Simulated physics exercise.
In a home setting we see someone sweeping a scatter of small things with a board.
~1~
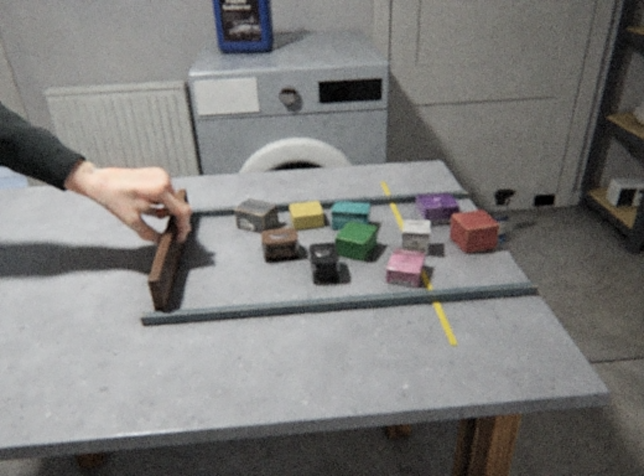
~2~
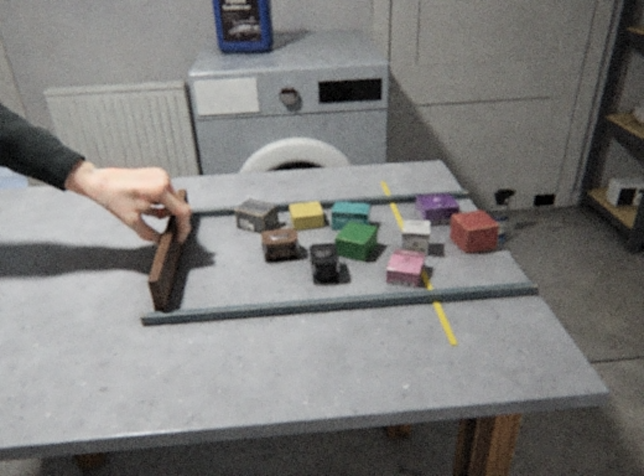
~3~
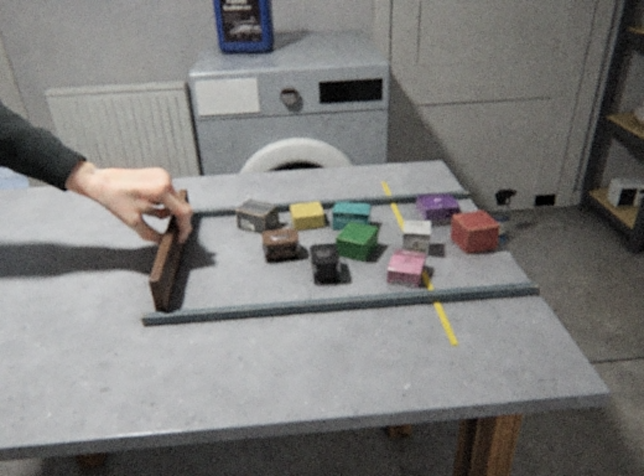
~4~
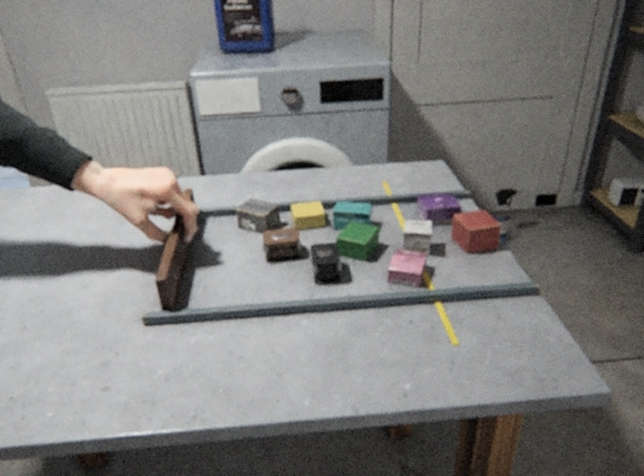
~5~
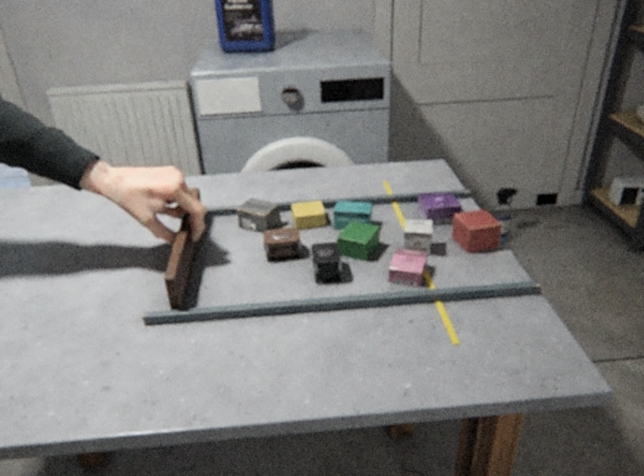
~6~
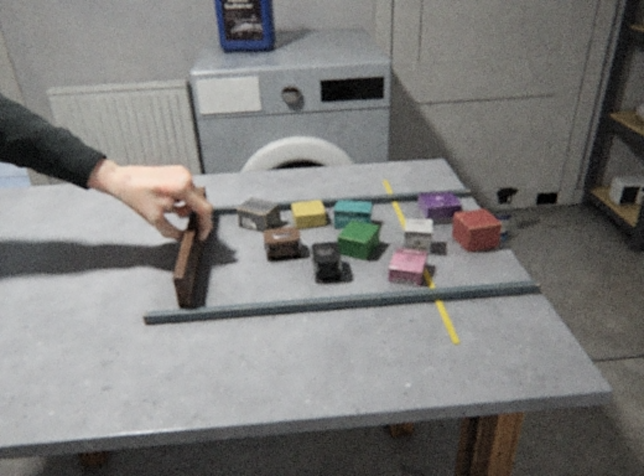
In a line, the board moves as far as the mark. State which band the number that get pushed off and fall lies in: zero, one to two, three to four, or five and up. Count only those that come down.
The band is one to two.
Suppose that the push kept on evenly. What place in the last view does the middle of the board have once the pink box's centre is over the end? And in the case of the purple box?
For the pink box, about (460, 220); for the purple box, about (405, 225).
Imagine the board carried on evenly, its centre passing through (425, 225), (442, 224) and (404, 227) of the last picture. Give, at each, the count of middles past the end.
The counts are 3, 4 and 1, in that order.
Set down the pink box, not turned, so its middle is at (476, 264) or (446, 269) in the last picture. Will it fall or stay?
Well, the pink box stays aboard in the first case and stays aboard in the second.
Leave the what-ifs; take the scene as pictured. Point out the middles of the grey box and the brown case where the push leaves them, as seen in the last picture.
Grey box at about (414, 200), brown case at about (430, 234).
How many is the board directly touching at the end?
3 in contact.
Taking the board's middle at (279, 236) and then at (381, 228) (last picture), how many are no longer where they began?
Note: First position 4; second position 10.
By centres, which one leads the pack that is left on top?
White box.
A little later, none off yet; red block at rest near (476, 230); purple box at rest near (439, 207); white box at rest near (418, 237).
Next, none off yet; red block shifted a little near (495, 229); purple box shifted about its own width near (460, 204); white box shifted well along near (465, 233).
When it is over, the number that fall off is one or two; down, purple box and red block.
